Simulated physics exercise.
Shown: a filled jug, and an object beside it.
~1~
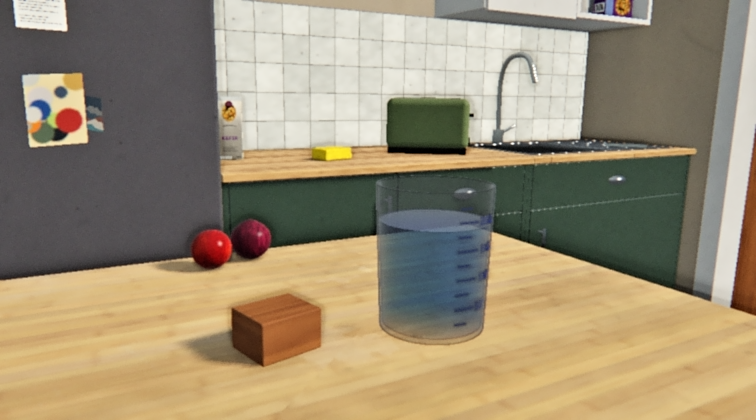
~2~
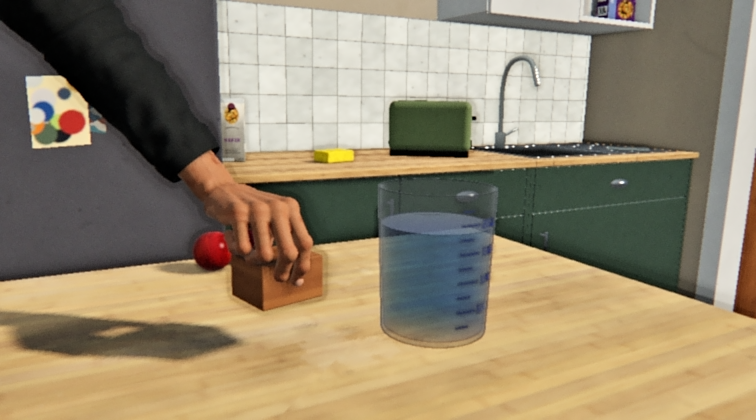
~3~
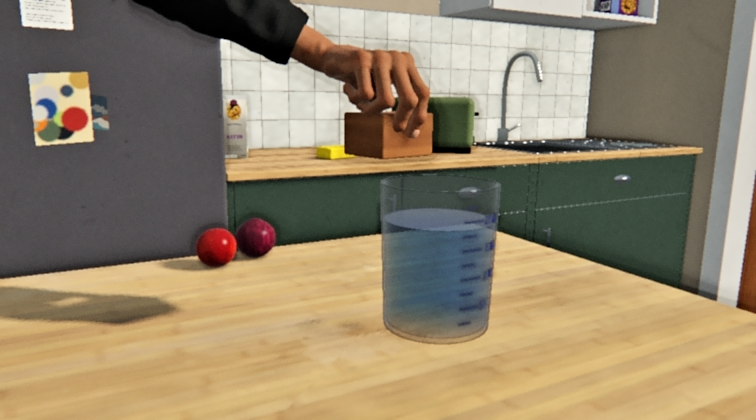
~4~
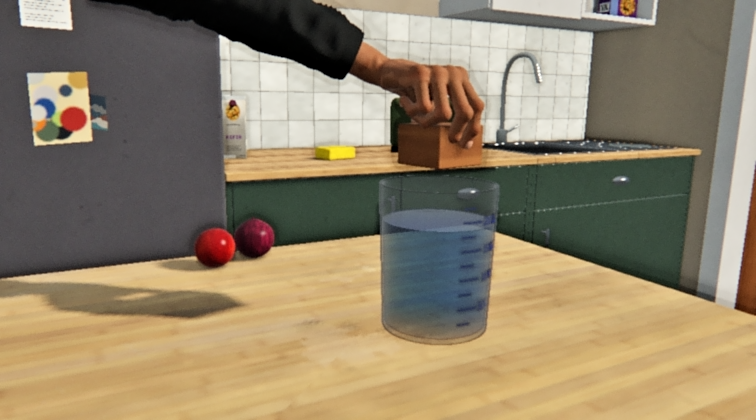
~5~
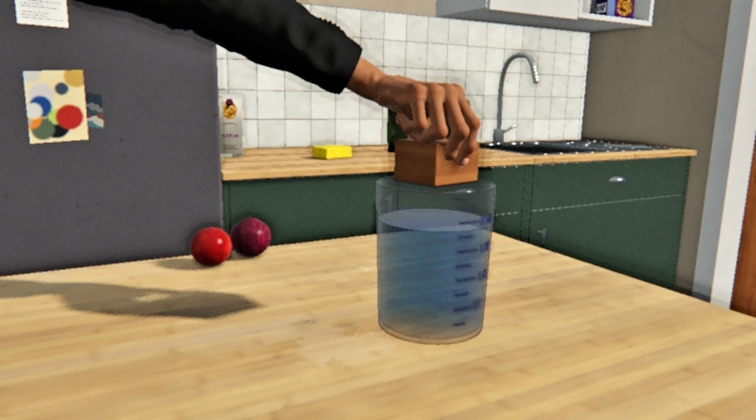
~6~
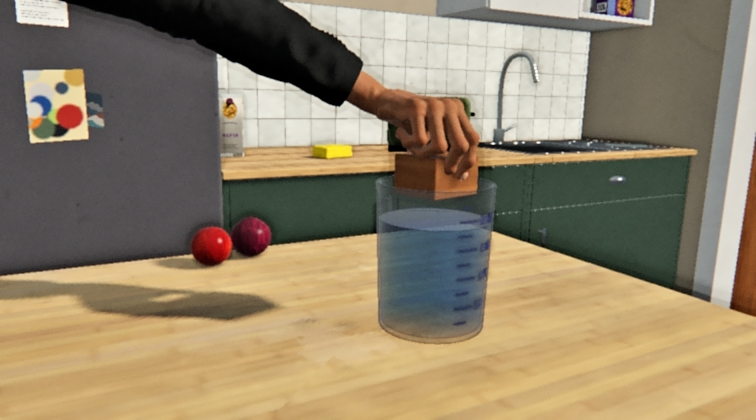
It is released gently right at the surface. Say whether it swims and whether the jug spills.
Let go in the dyed water, it does not go down, and the jug manages without spilling.
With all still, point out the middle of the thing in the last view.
Near (435, 214).
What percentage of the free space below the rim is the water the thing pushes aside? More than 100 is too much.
Around 20 percent.
Soon after, the wooden block enters the dyed water; the jug is about three quarters full.
Later, the wooden block comes up again; the jug is about three quarters full.
In the end, the wooden block floats; the jug is about three quarters full; nothing is spilt.
